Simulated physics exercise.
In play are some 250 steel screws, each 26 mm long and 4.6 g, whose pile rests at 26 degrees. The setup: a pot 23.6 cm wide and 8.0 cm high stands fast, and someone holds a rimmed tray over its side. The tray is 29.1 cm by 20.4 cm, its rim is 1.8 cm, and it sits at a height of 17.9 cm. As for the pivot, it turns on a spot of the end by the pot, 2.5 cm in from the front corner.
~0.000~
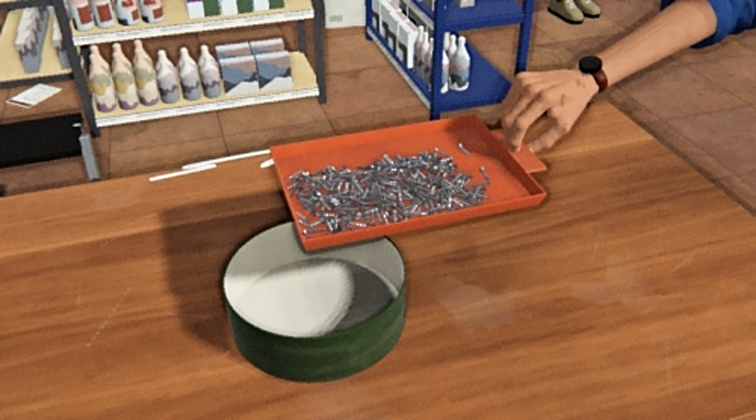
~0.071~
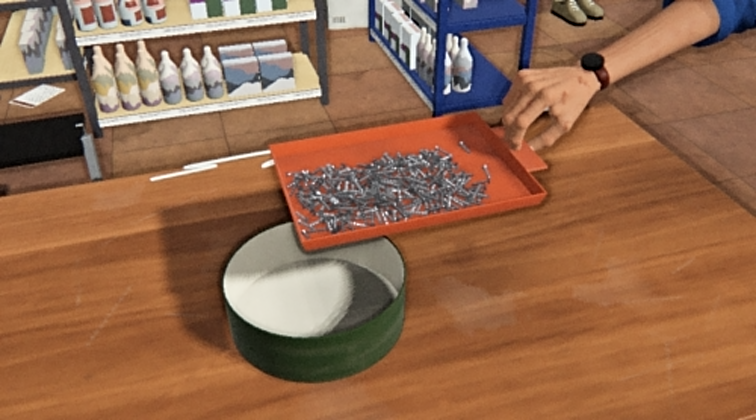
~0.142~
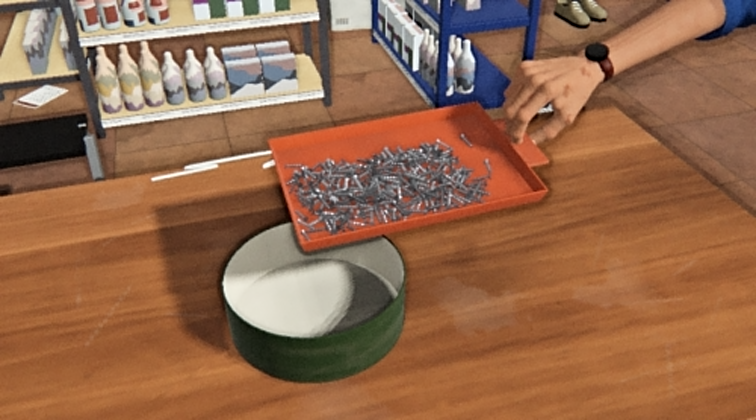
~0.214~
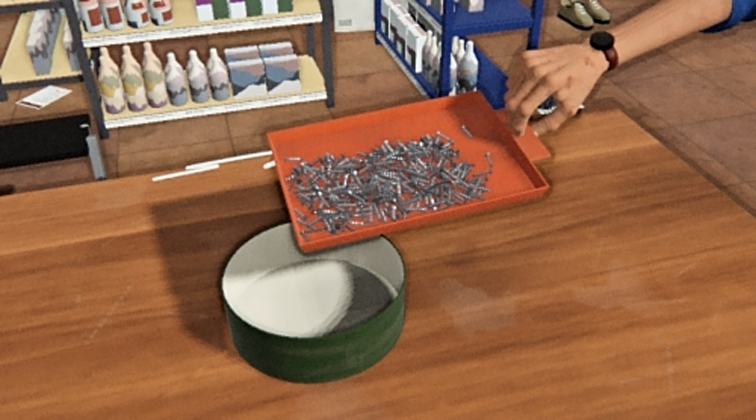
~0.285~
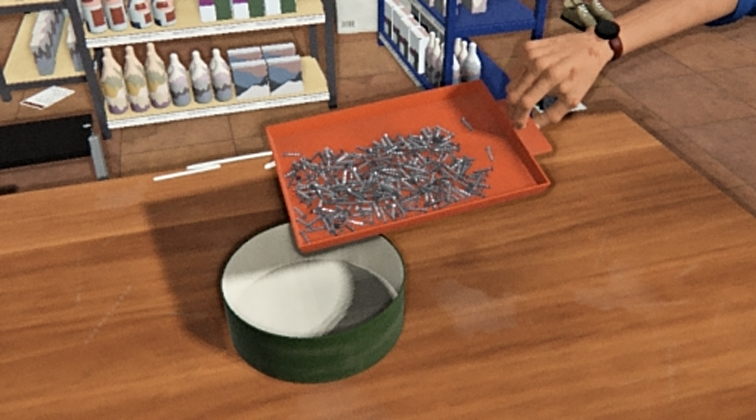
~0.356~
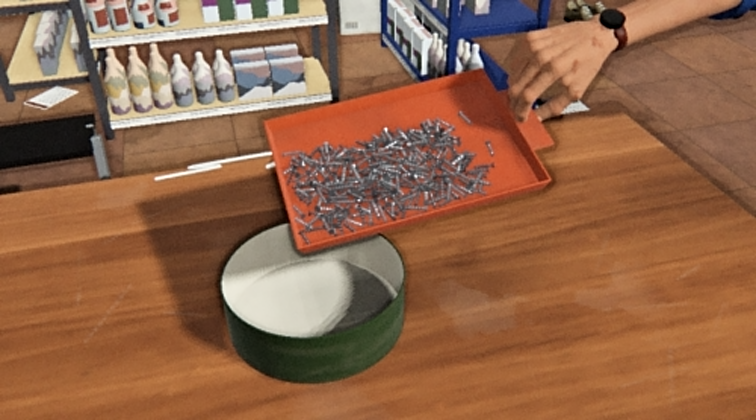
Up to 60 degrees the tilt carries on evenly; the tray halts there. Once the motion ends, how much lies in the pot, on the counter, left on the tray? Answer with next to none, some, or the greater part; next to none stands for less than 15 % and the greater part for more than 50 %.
Pot: Some; counter: Some; left on the tray: Some.
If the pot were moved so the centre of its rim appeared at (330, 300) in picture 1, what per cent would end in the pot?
Something like 65 per cent would settle in it.
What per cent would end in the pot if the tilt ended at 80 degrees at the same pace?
Result: Close to 40 %.
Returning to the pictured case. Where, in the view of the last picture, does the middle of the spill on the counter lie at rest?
Around (359, 403).
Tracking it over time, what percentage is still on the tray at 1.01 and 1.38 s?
In order, 100 and 60.
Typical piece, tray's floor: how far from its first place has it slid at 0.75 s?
Displacement on the tray: About 2 cm.
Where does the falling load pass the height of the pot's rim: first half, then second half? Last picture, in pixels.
Around (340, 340), then (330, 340).
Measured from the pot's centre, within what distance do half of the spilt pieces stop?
About 18 cm from the centre.
After 0.75 s, tilt 37 degrees; the tray holds 100 %, the pot 0 %.
Then, at 1.01 s, tilt 52 degrees; the tray holds 100 %, the pot 0 %.
Then, at 1.38 s, tilt 60 degrees; the tray holds 60 %, the pot 10 %.
At rest (2.8 s), pot 30 %, counter 40 %, tray 30 %.
